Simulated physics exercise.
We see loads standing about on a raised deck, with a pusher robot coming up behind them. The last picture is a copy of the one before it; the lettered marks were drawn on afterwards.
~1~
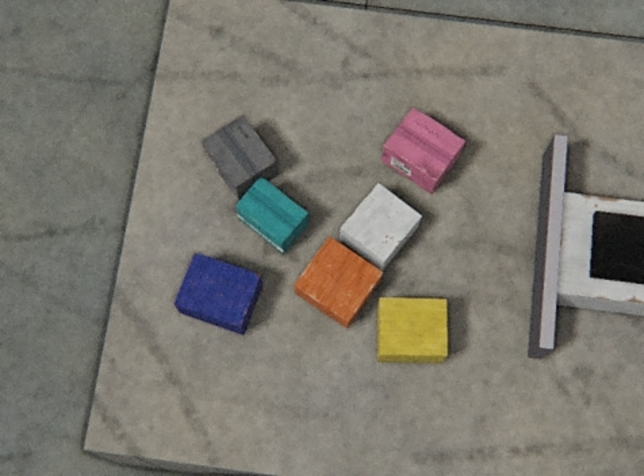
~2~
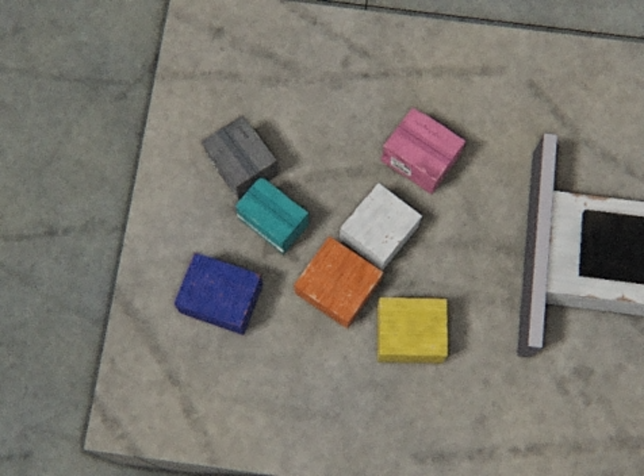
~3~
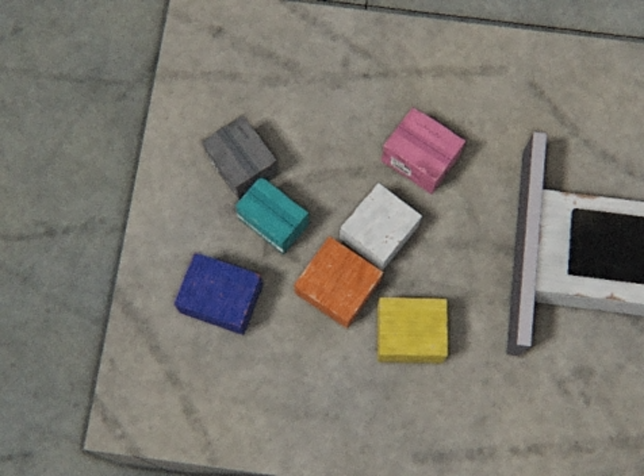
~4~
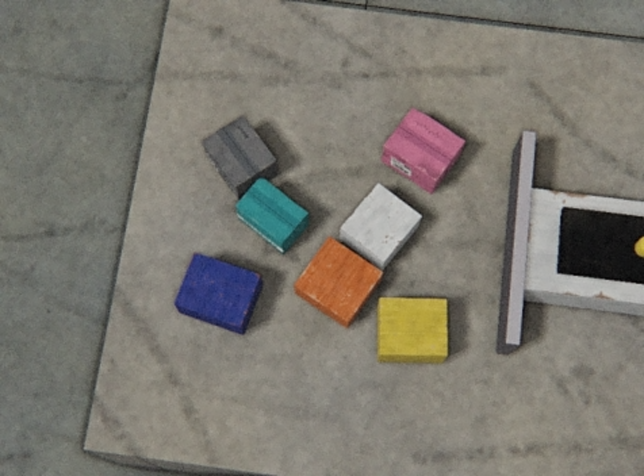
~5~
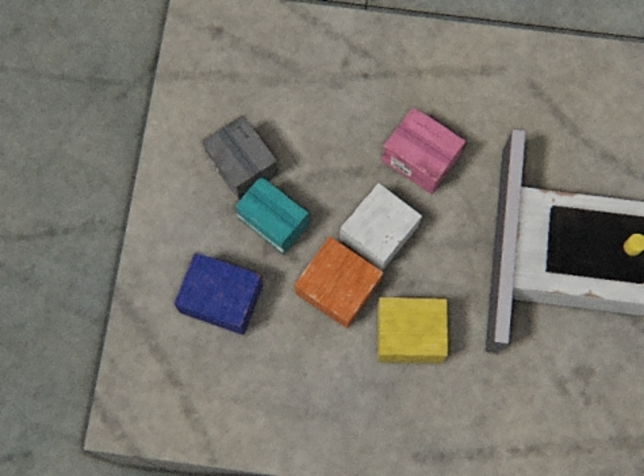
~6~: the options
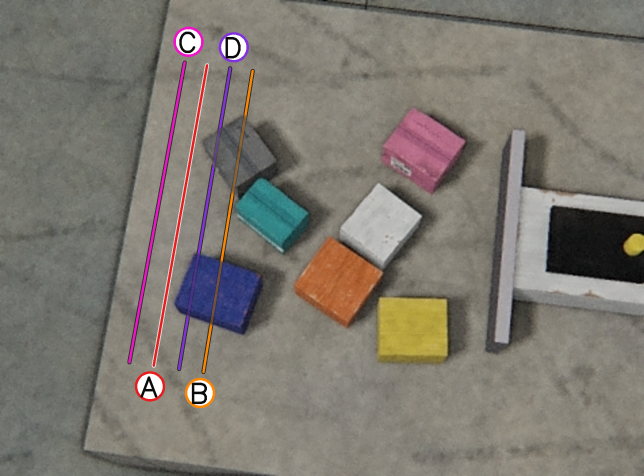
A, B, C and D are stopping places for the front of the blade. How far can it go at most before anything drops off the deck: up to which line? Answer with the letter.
It should halt at B.
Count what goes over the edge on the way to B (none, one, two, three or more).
In all, none.
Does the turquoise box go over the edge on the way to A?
Yes.
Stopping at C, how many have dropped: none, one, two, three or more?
Three or more.
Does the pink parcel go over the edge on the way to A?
No.
On the marked copy, A at (182, 209); B at (229, 215); C at (158, 206); D at (206, 212).
Following B. Soon after the start, robot (487, 230); yellow crate (356, 322); pink parcel (371, 156).
Later, robot (387, 218); blue crate (171, 317); grey box (224, 144).
In the end, robot (309, 208); grey box (151, 135); turquoise box (155, 193); nothing has fallen.
As for the rest, A drops the turquoise box and grey box; C drops the turquoise box, grey box, orange crate and pink parcel; D drops the turquoise box and grey box.
